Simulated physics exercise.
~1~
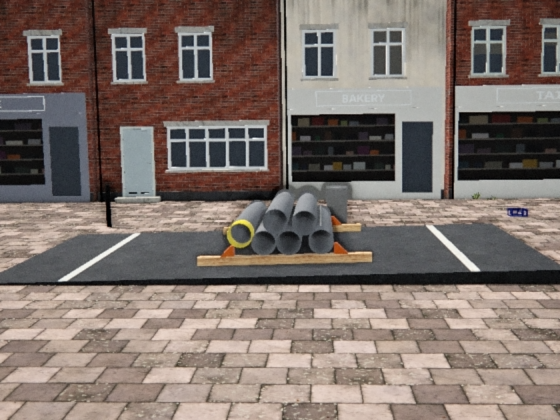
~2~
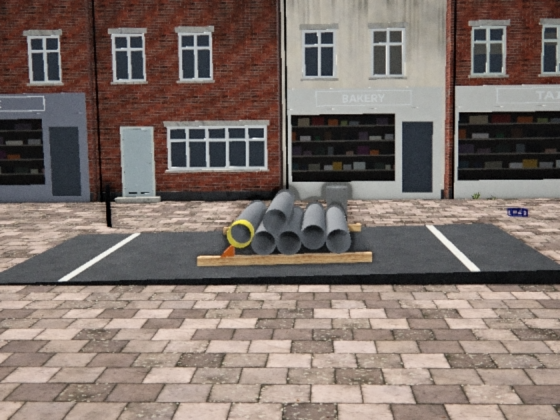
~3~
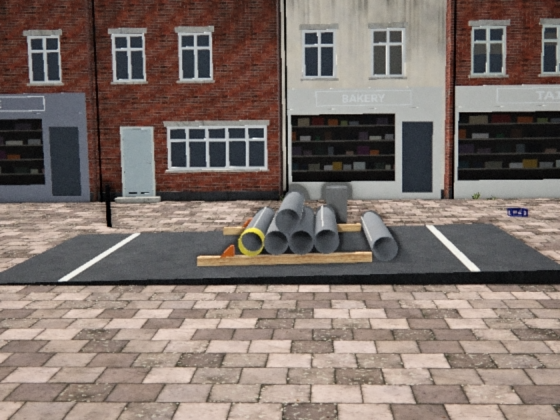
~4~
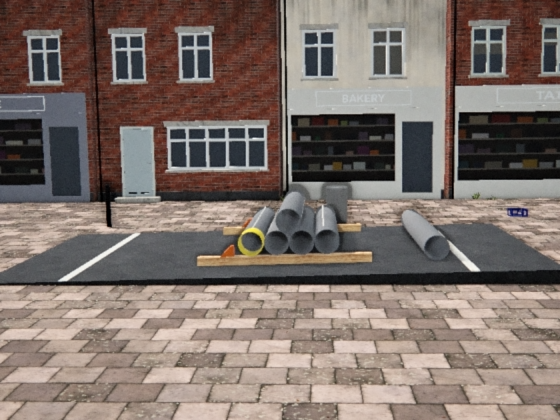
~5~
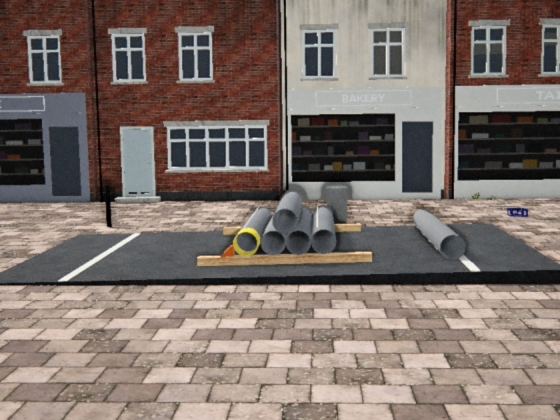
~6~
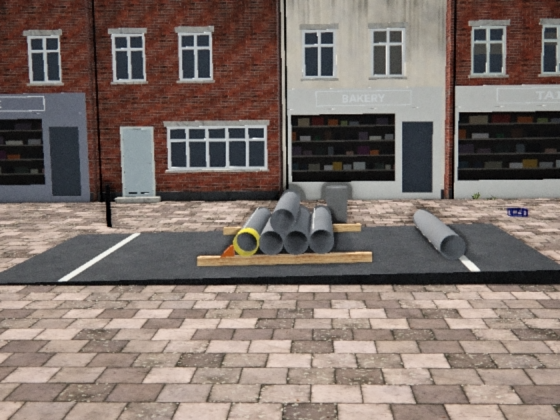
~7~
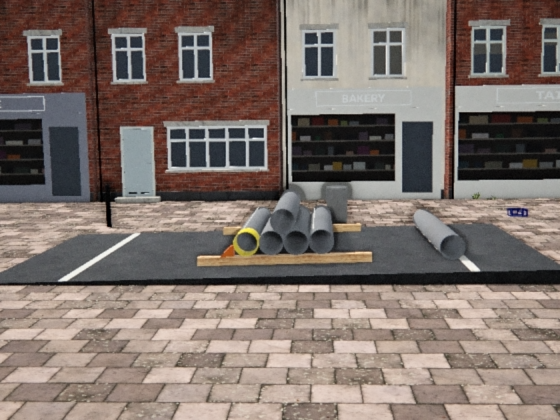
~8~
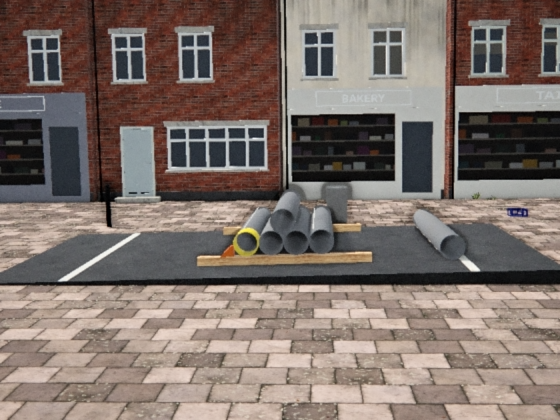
Six hollow grey pipes, the left one rimmed in yellow, lie stacked end-on across wooden bearers between orange chocks, seen from the front on a dark pad with a white line at each side. Paving surrounds the pad, and brick and pale shopfronts, one a bakery, stand behind. The right chock goes, and the pile slumps and spreads to the right. The rightmost pipe breaks away and rolls across the pad, while the yellow-rimmed one shifts slightly right. The loose pipe stops at the right-hand line without fully crossing, and the other five stay heaped on the bearers.
